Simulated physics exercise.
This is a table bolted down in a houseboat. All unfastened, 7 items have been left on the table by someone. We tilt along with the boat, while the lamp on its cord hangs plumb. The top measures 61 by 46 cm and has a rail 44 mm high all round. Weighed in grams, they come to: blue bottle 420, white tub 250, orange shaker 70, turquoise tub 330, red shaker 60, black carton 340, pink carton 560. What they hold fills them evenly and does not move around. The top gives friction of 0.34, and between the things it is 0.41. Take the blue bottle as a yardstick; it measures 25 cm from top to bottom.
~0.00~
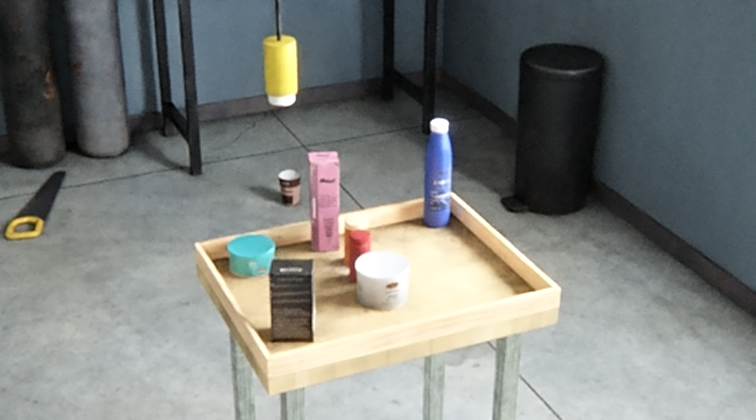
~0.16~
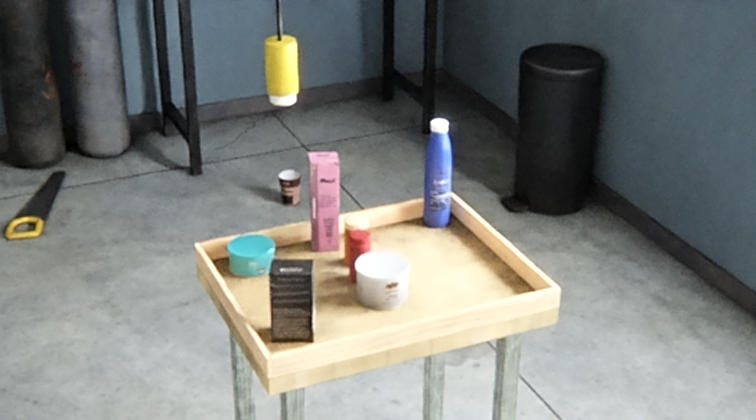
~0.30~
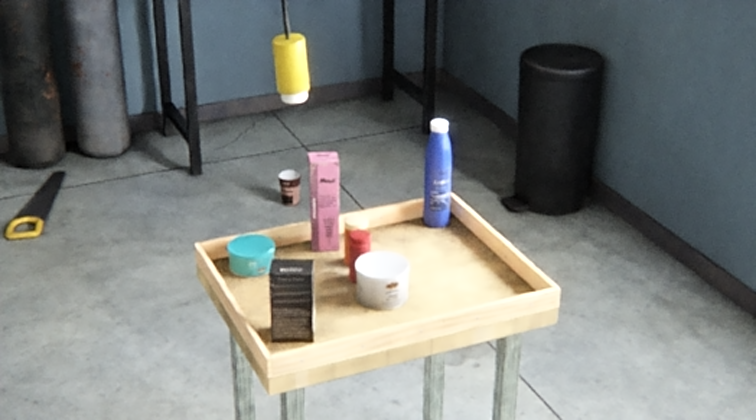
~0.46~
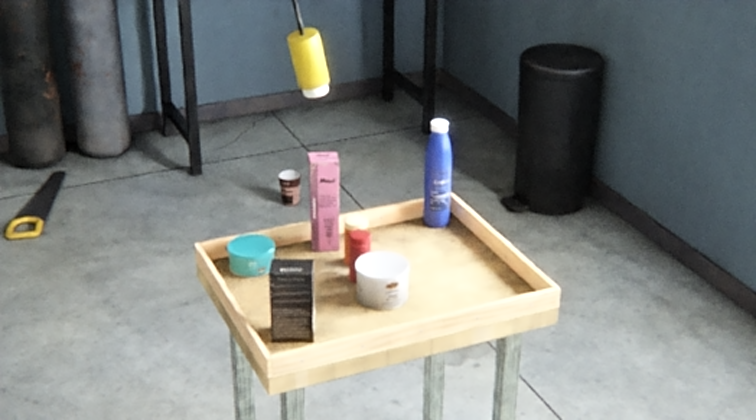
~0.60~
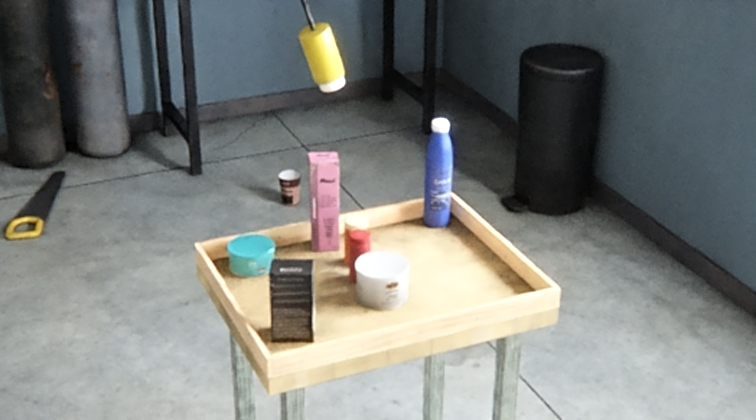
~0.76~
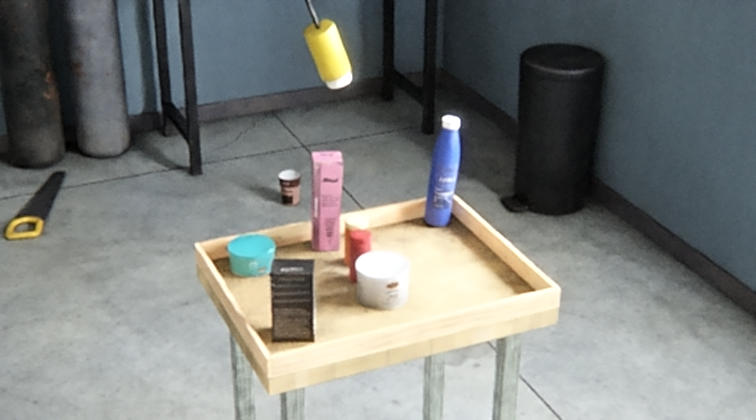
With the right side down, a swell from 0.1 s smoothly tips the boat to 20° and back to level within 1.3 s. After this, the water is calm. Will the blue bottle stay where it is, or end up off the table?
It is going to abandon the table.
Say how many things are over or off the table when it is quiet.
I make it 2.
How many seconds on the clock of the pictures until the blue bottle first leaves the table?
Answer: About 0.9 s.
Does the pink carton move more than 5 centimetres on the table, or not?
Outcome for the pink carton: Displaced.
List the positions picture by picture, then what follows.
In the first picture, boat level; blue bottle (438, 174); white tub (382, 281).
In the second picture, boat level; turquoise tub (252, 256); red shaker (360, 256).
In the third picture, boat heeled 4°, right side down; black carton (292, 301); pink carton (324, 203).
In the fourth picture, boat heeled 12°, right side down; white tub (382, 281).
In the fifth picture, boat heeled 17°, right side down; turquoise tub (252, 256); red shaker (360, 256).
In the sixth picture, boat heeled 20°, right side down; blue bottle (444, 171) 7° off its base; black carton (293, 301).
After 0.96 s, boat heeled 15°, right side down; blue bottle now off the table; pink carton 19° off its base.
After 1.16 s, boat heeled 6°, right side down; pink carton on its side.
After 1.26 s, boat heeled 2°, right side down; pink carton on its side.
After 1.46 s, boat level; pink carton on its side.
In the end (1.9 s), off the table, blue bottle; toppled on the table, pink carton; the other 5 under 5 cm from the start.
